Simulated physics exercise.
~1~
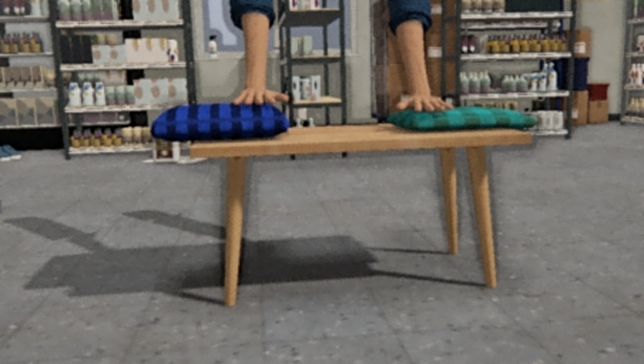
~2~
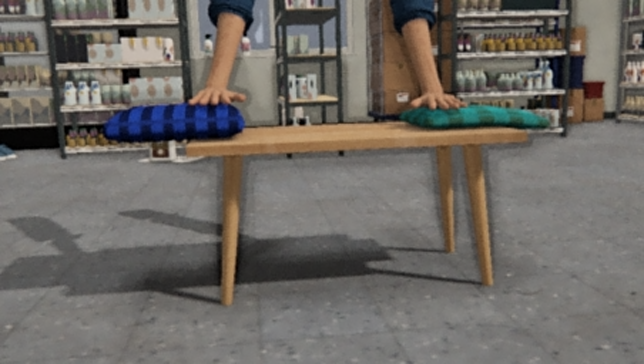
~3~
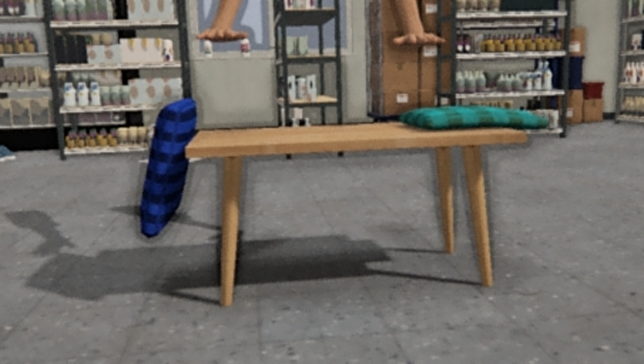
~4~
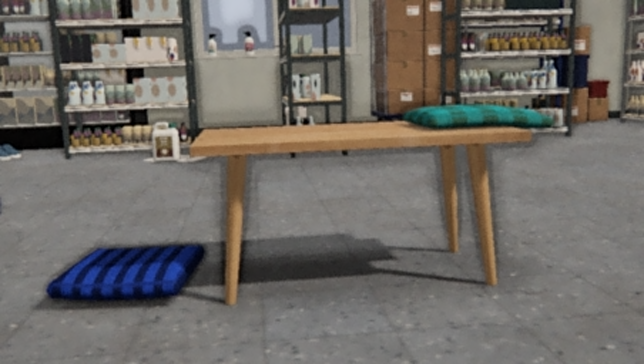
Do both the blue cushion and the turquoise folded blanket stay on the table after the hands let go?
No, only the turquoise folded blanket stays on top. The blue cushion tips off the left end and ends up on the floor.
